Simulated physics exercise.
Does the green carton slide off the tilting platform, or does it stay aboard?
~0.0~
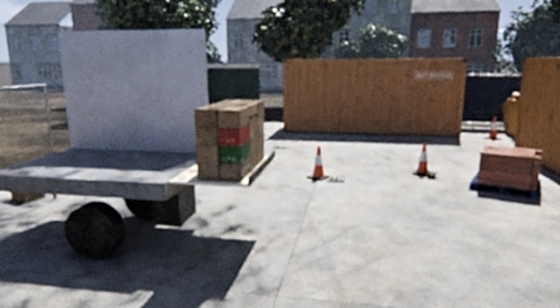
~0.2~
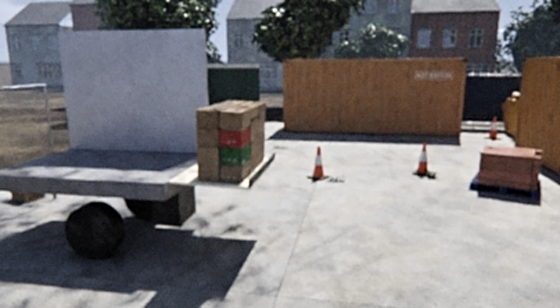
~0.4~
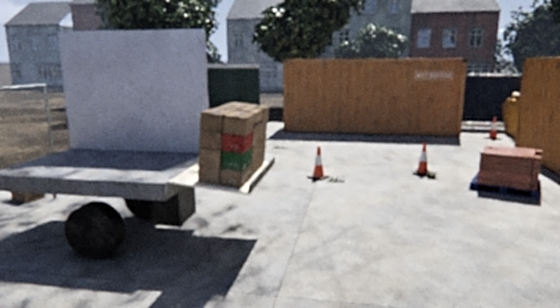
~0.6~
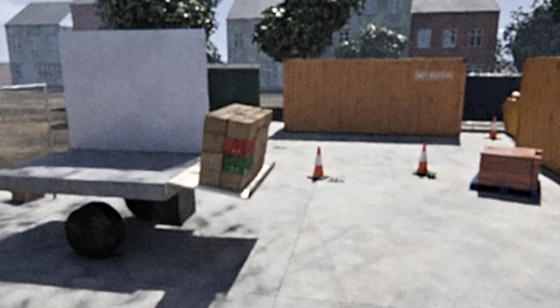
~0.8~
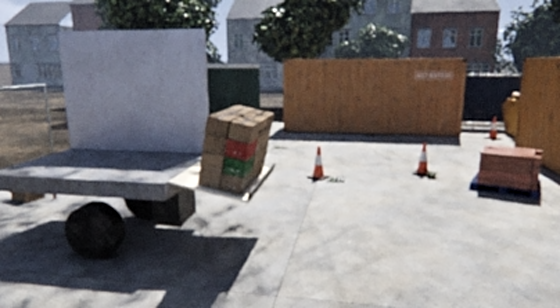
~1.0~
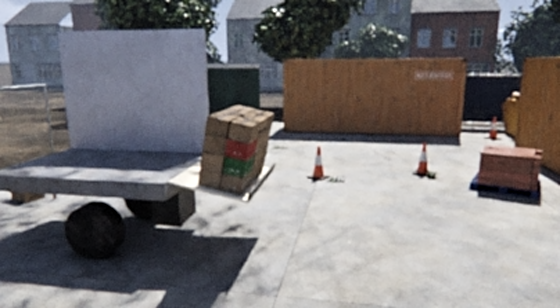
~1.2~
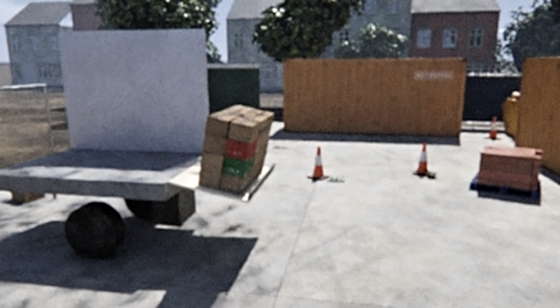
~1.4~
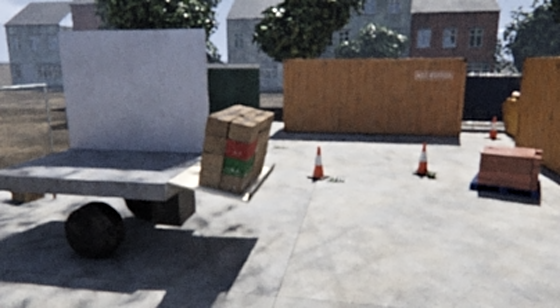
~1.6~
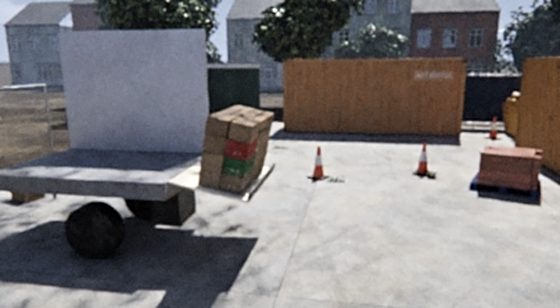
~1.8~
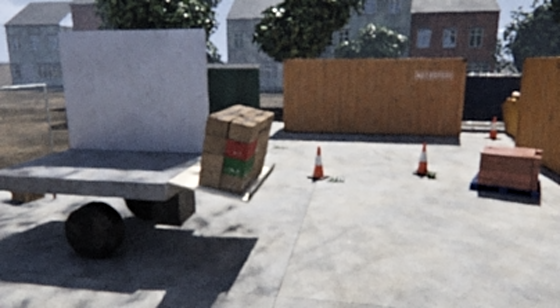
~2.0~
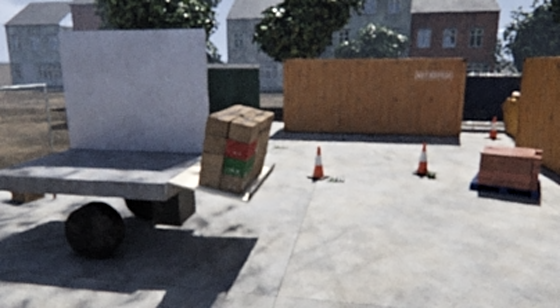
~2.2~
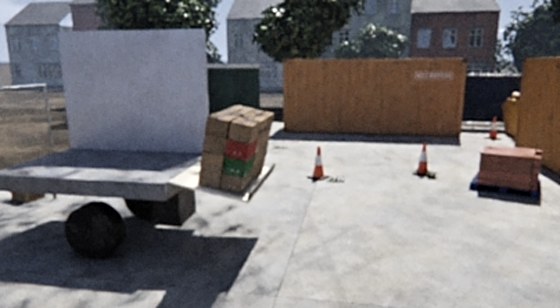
The green carton stays aboard, leaning with the rest of the stack on the tilted platform.
